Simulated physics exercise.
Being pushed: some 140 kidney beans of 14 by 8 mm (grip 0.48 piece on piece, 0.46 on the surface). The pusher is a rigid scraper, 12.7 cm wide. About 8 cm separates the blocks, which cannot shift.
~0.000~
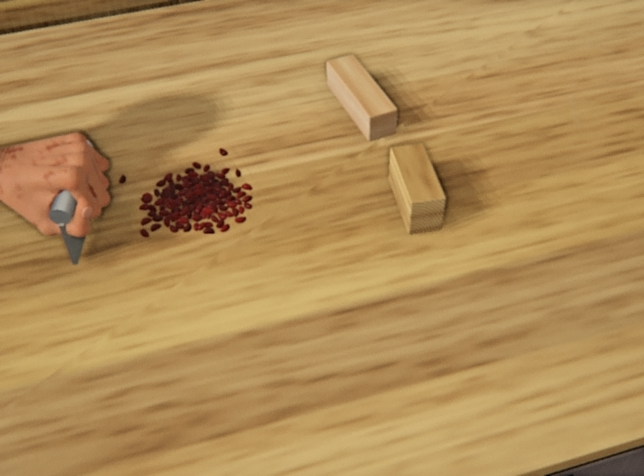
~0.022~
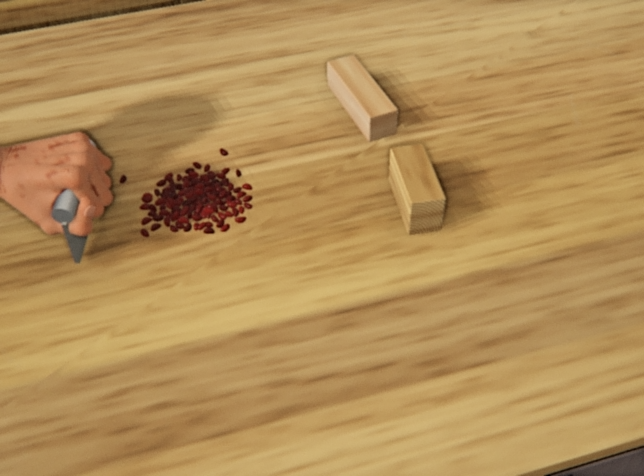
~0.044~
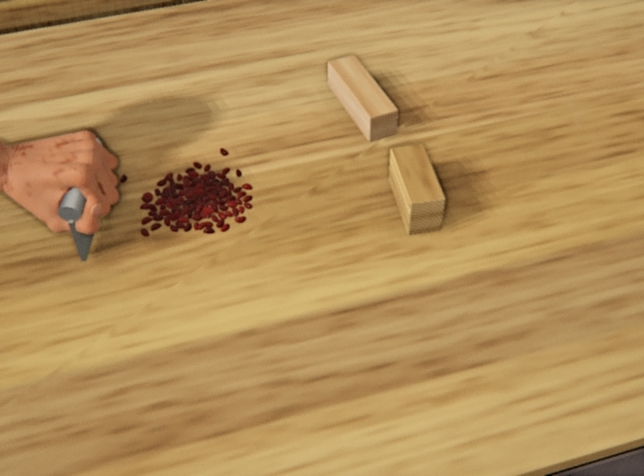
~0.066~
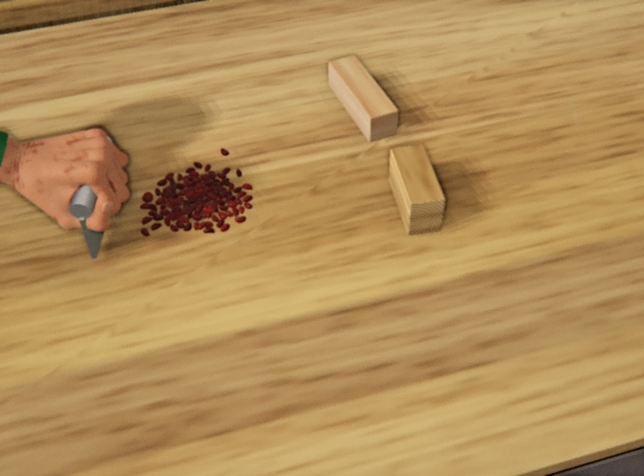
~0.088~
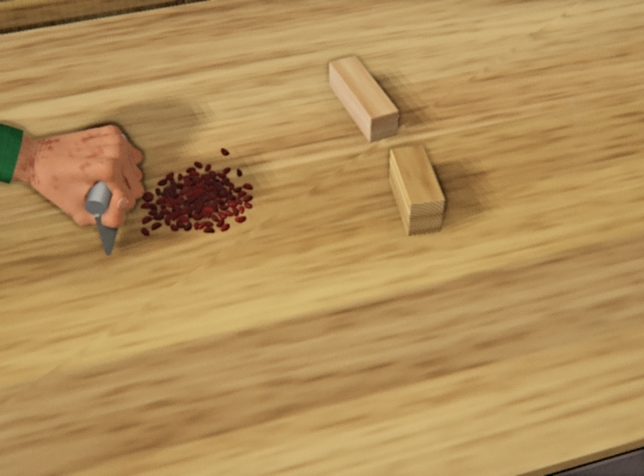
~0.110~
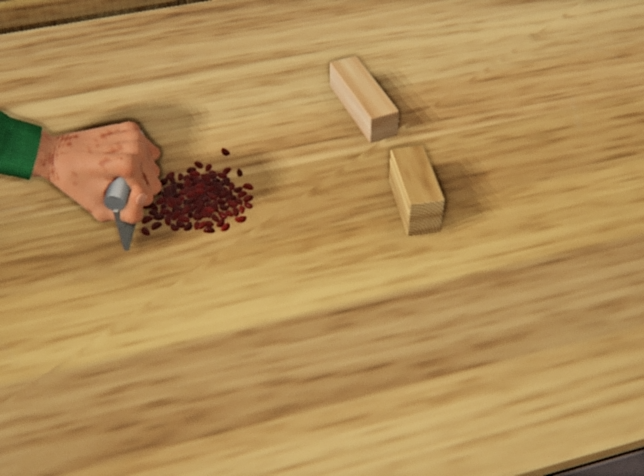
To begin with, a hand gripping a grey scraper rests left of a loose pile of dark red beans, with two wooden blocks lying to the right. The hand then slides rightward, its green sleeve coming into view, and reaches the pile's left edge, while the beans barely shift and the blocks stay still.
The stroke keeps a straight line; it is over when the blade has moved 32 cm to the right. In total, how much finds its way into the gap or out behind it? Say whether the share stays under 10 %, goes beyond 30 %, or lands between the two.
The share lands between them.
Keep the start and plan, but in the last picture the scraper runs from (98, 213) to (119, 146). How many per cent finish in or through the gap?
In or through the gap - 0 %.
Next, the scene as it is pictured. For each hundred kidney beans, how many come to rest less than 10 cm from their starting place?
Close to 0 per cent finishes that near its start.
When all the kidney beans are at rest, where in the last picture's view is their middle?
Around pixel (376, 183).
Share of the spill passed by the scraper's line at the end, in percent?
Around 15 percent.
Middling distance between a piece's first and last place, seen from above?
I'd guess near 24 cm, give or take.
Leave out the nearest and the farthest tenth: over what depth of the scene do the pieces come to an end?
I'd guess near 20 cm, give or take.
Then, at 0.29 s, scraper 23 cm from its start, spill 18 cm wide; held up before the blocks 100 %.
Then, at 0.47 s, scraper 32 cm from its start, spill 24 cm wide; in or through the gap 20 %, round the near block 10 %, held up before the blocks 75 %.
After 0.63 s, scraper 32 cm from its start, spill 26 cm wide; in or through the gap 20 %, round the near block 10 %, held up before the blocks 70 %.
At rest (2.4 s), in or through the gap 20 %, round the near block 10 %, round the far block 0 %, held up before the blocks 65 %.
